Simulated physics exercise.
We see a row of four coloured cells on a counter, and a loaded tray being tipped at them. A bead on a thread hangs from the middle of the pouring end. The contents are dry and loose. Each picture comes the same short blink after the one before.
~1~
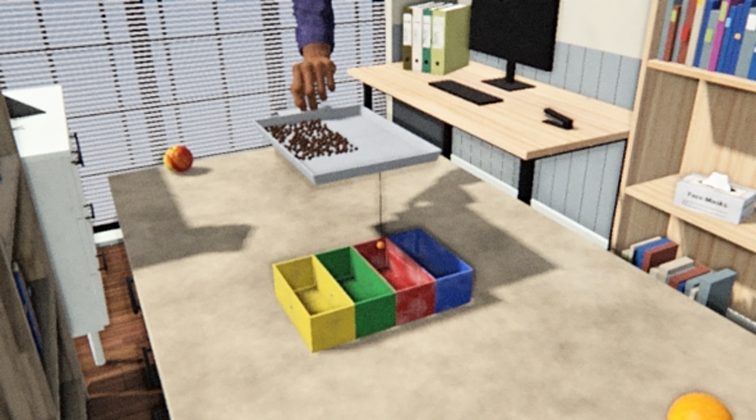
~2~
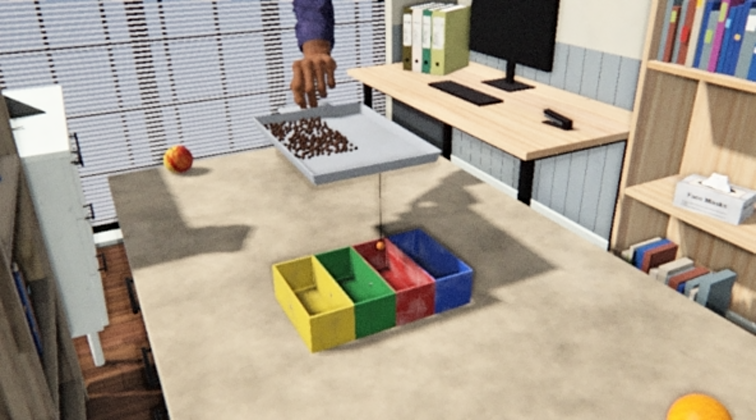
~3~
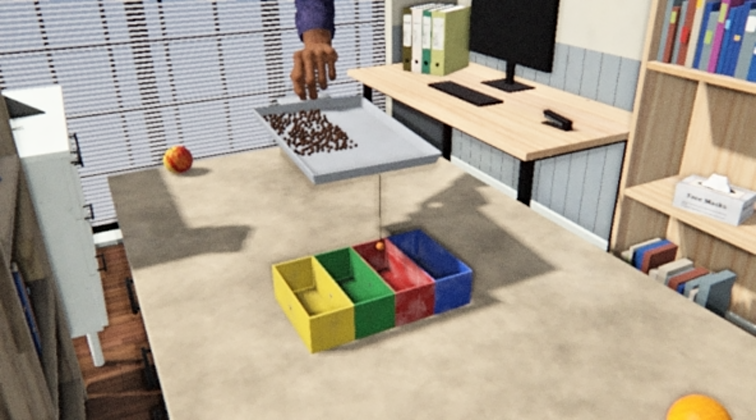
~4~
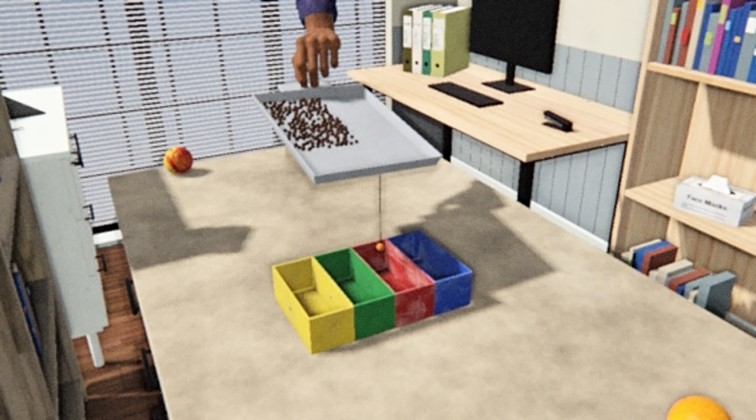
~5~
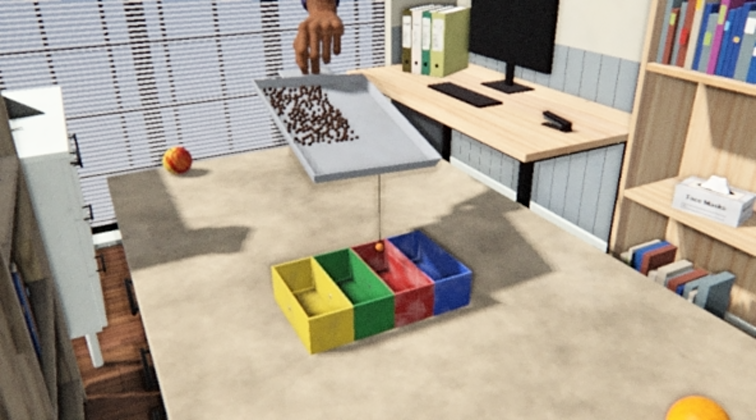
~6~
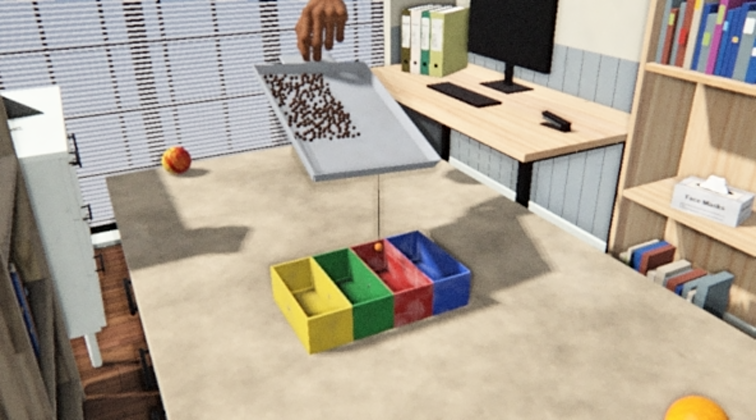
The clip opens on a level grey tray of small brown berries held above a row of yellow, green, red and blue cells, a bead hanging beneath. A hand at the far side raises that edge, slightly, then clearly, slanting the tray toward its near right corner while the berries spread a little.
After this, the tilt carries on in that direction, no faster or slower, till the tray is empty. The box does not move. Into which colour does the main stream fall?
Fullest: The blue cell.
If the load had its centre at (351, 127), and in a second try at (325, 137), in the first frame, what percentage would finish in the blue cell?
First some 60, then 50 per cent.
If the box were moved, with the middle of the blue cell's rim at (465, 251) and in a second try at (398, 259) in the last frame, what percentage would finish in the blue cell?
About 20 and 30 per cent.
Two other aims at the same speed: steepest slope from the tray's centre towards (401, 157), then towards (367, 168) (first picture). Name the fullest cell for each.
The first try: The blue cell. The second: That green cell.
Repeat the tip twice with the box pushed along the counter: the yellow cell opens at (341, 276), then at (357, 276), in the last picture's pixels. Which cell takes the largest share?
In turn: The red one; the cell in red.
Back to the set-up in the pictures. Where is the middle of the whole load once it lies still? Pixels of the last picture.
Near (432, 292).
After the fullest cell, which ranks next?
It is the red cell.
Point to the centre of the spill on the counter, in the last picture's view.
Near (492, 283).
Just after the last frame, tray tipped steeply; roughly two thirds on the tray; about a tenth in the red cell; just a few in the blue cell; just a few in the green cell; roughly a third falling or outside the box.
A moment on, tray tipped past a quarter turn; about a tenth on the tray; roughly a quarter in the blue cell; roughly a quarter in the red cell; just a few in the green cell; roughly a third falling or outside the box.
Further on, tray tipped past a quarter turn; roughly half in the blue cell; roughly a third in the red cell; about a tenth in the green cell; roughly a quarter falling or outside the box.
When it is over, tray tipped past a quarter turn; roughly half in the blue cell; roughly a third in the red cell; about a tenth in the green cell; not one in the yellow cell; roughly a quarter outside the box.
